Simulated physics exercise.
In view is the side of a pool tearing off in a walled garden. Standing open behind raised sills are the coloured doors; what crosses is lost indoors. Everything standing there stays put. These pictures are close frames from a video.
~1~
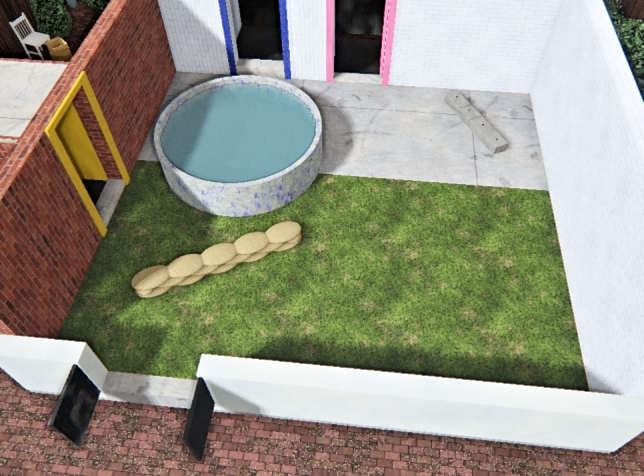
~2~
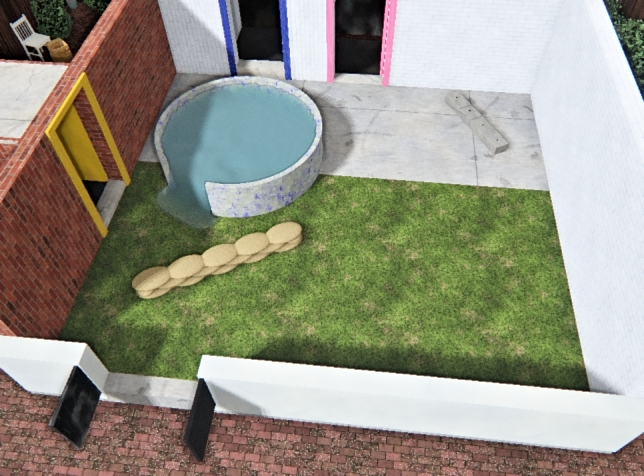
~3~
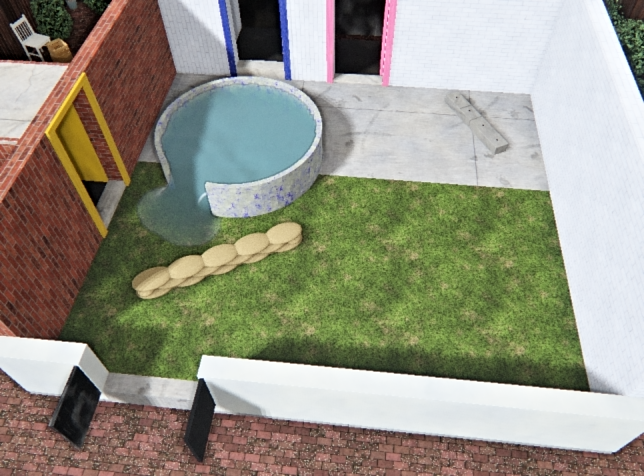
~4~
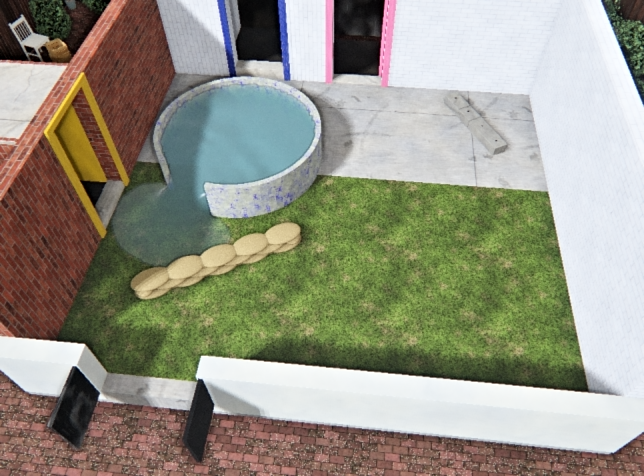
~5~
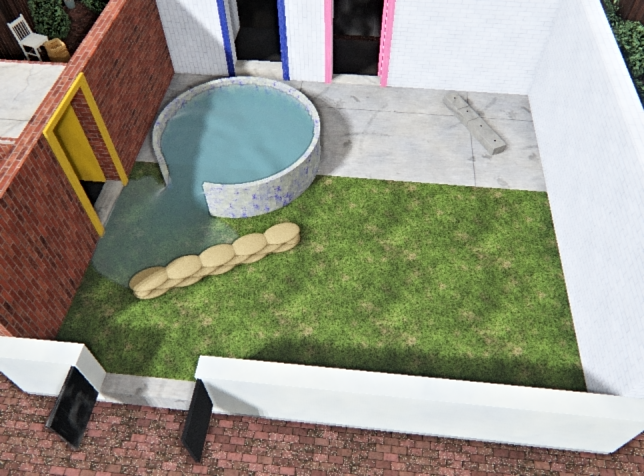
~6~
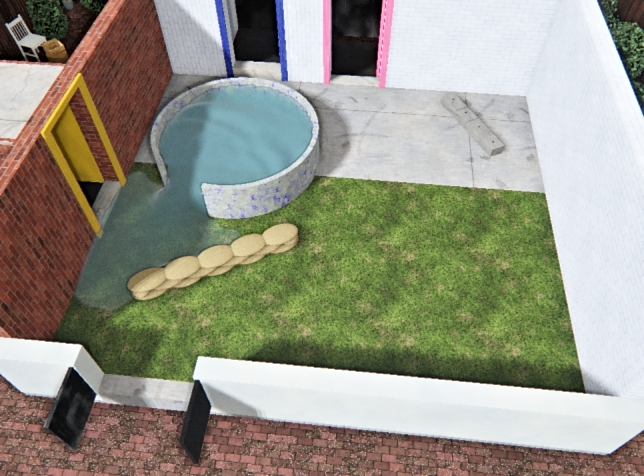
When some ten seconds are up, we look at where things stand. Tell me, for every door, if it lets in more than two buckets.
Here it is: The pink door keeps it to two or fewer; the blue door keeps it to two or fewer; the yellow door lets more than two through.
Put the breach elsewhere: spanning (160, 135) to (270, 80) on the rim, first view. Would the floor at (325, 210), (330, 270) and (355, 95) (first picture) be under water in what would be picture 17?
Taken one by one: Unaffected, then unaffected, then sodden.
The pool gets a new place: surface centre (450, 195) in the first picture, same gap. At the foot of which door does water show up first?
The door in question is the one in yellow.
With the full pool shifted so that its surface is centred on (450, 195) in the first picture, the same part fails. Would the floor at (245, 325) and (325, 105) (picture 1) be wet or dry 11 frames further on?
Soaked, bone-dry.
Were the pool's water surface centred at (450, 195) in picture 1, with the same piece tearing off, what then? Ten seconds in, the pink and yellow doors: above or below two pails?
The pink door falls short, while the yellow door falls short.
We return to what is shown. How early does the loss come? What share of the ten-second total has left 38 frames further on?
Estimate: 70 %.
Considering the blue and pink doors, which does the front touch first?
My pick is the one in blue.
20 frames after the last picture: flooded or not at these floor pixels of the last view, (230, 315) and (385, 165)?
Submerged, then untouched.
A moment on, water covers 10 % of the floor; the pink door not reached, the blue door not reached, the yellow door under two buckets in.
Next, water covers 15 % of the floor; the pink door not reached, the blue door not reached, the yellow door over two buckets in.
Then, water covers 30 % of the floor; the pink door not reached, the blue door not reached, the yellow door over two buckets in.
Later, water covers 50 % of the floor; the pink door not reached, the blue door wet at the sill, nothing in, the yellow door far over two buckets in.
In the end, water covers 85 % of the floor; the pink door wet at the sill, nothing in, the blue door wet at the sill, nothing in, the yellow door far over two buckets in.
